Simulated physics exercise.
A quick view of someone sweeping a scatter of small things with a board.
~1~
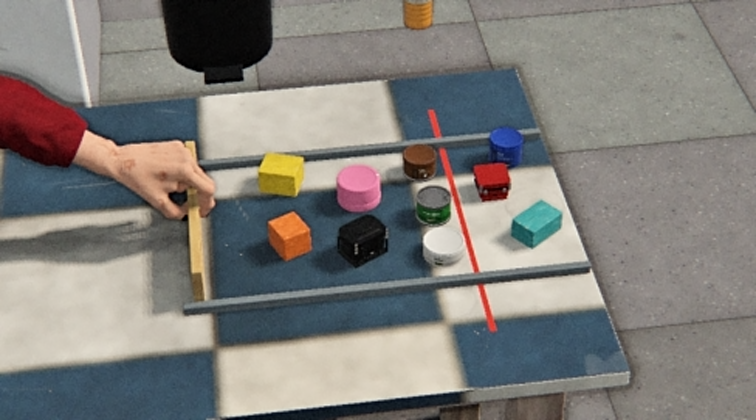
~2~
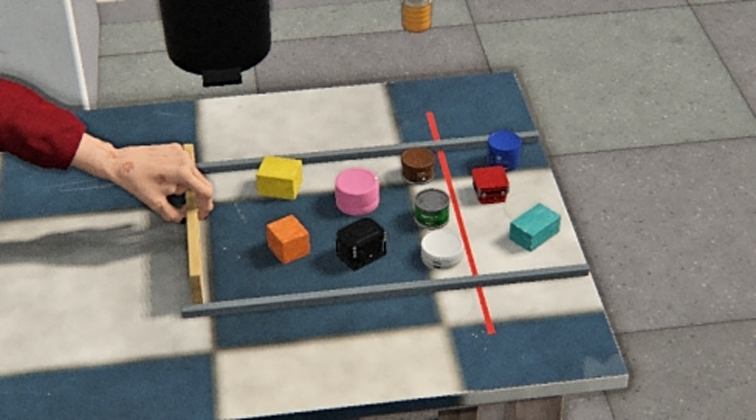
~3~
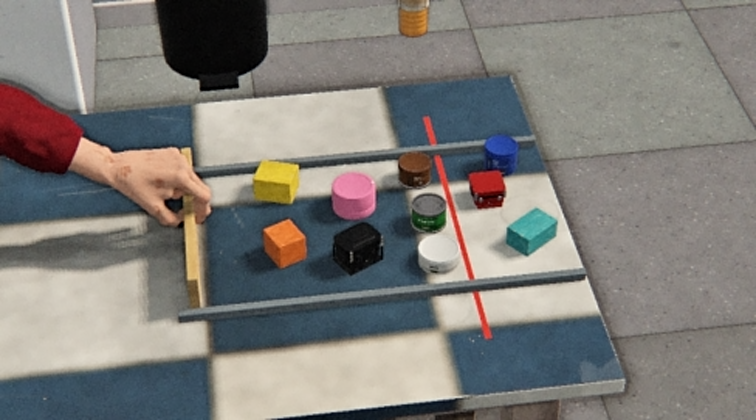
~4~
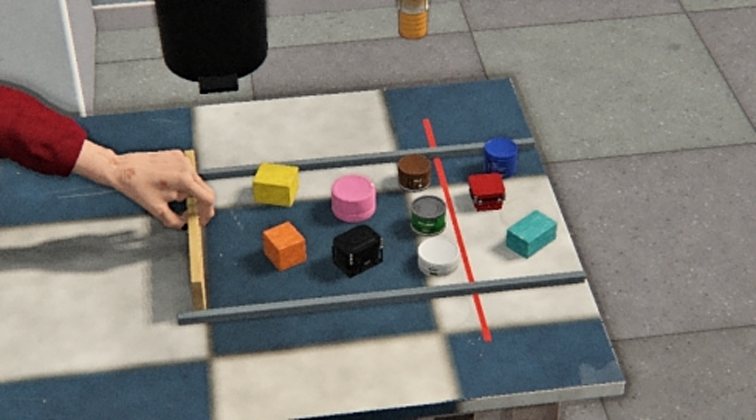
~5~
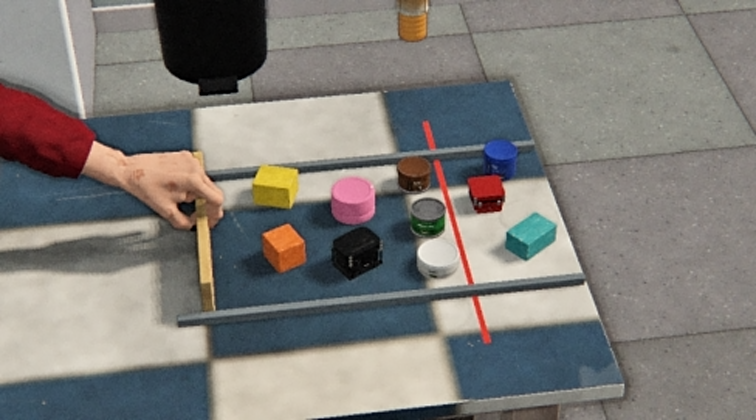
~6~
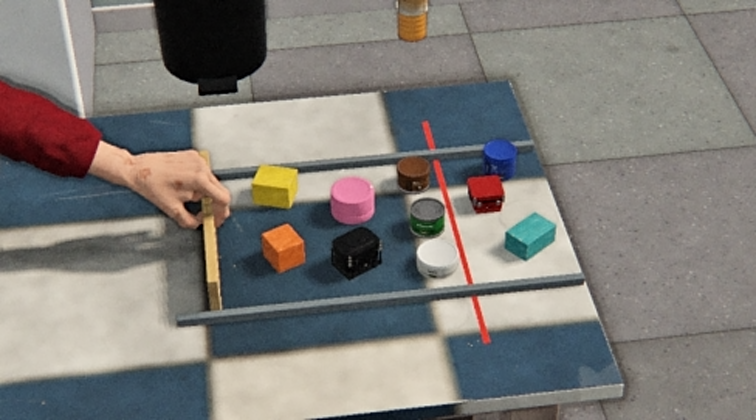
A hand in a red sleeve holds an upright wooden board at the left of a blue-and-cream checked tabletop, seen from above at an angle. Between two grey rails sit yellow, orange, pink, black, brown, green and white items, with blue, red and turquoise ones beyond a red line. The view drifts slightly, then the hand slides the board a little rightward, touching none of them.
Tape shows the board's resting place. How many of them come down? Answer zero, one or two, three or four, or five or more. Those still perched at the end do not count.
Zero.
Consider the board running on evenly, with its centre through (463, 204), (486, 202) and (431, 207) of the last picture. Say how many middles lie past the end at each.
First 0, next 2, last 0.
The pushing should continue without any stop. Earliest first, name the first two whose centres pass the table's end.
The order is the blue tub, then the white tub.
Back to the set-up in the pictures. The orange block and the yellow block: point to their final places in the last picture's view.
In the last picture the orange block sits at (474, 233) while the yellow block sits at (458, 165).
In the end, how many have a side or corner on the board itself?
That would be 3 of them.
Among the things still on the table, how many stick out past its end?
The figure is 0.
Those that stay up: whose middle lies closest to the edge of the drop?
The foremost one is the blue tub.
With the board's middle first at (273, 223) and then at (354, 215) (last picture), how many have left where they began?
By the first moment it's 2, by the second it's 5.
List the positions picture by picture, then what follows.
The first frame shows turquoise block (537, 224); blue tub (506, 149); red case (492, 183); board (195, 220); tape (459, 210).
The second frame shows blue tub (504, 151); black case (361, 243).
The third frame shows red case (487, 190); white tub (439, 255).
The fourth frame shows turquoise block (532, 234); board (195, 229).
The fifth frame shows blue tub (500, 161); brown pot (414, 175).
The sixth frame shows turquoise block (531, 236); blue tub (499, 161); red case (486, 195); board (210, 229); tape (453, 222).
Soon after, none off yet; turquoise block at rest near (531, 236); blue tub at rest near (499, 161); red case at rest near (486, 195).
At rest, the number that fall off is zero.
